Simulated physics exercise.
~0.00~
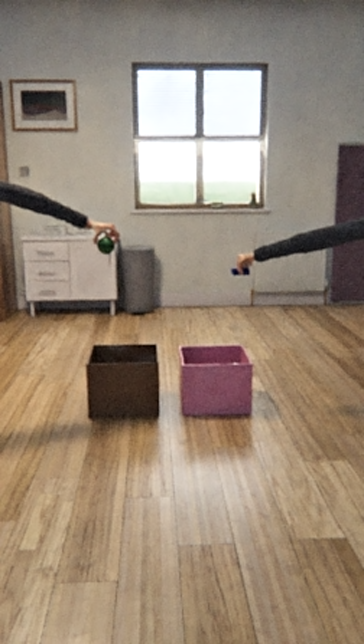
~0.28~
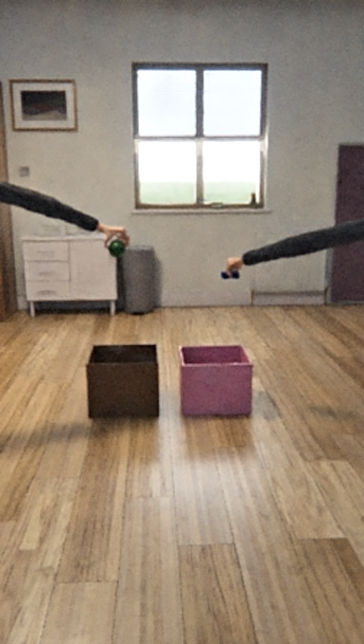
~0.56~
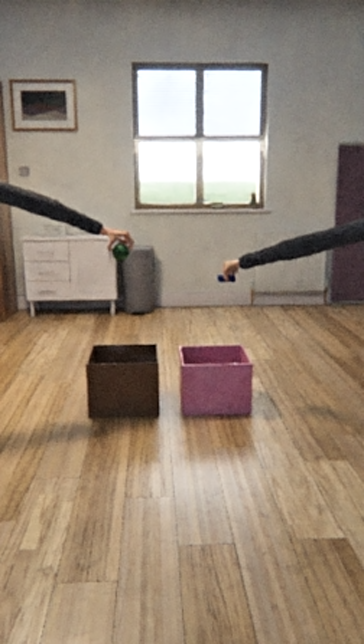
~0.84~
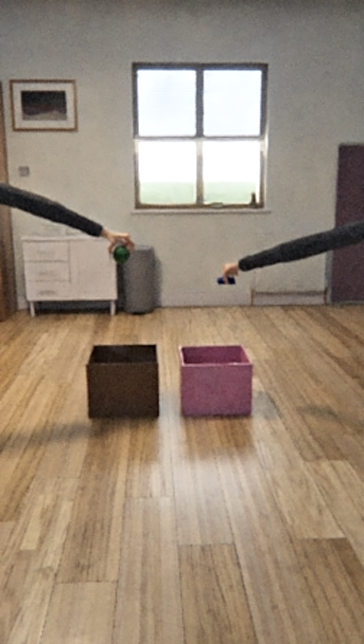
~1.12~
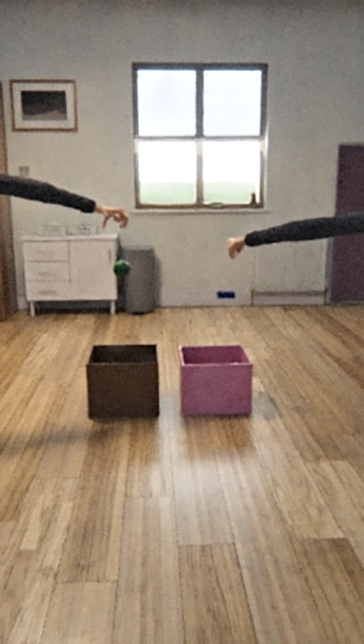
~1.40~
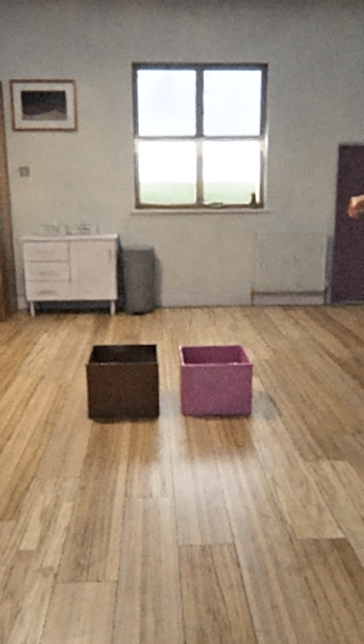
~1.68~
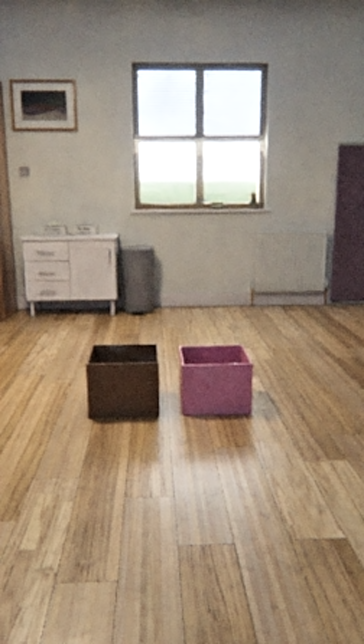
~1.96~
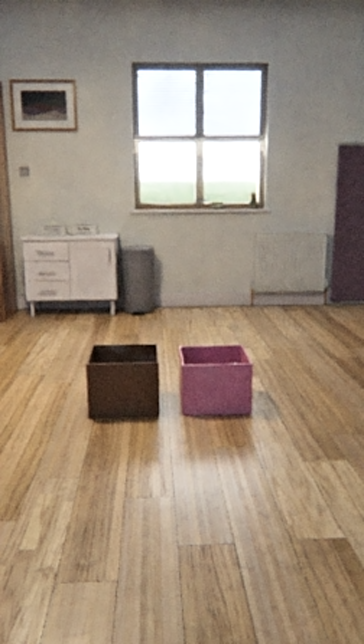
Two dark-sleeved arms reach in from either side of a room with a wooden floor, seen from a still camera facing a bright window, a white cabinet and a grey bin. The left hand holds a green ball above a dark brown crate, and the right holds a small blue sponge above a pinkish-purple basket. The ball shifts slightly right and the sponge slightly left, then both hover nearly still. The fingers open, and both things fall as the hands draw back. The ball drops into the crate and the sponge into the basket, leaving the two containers standing unmoved, their contents hidden.
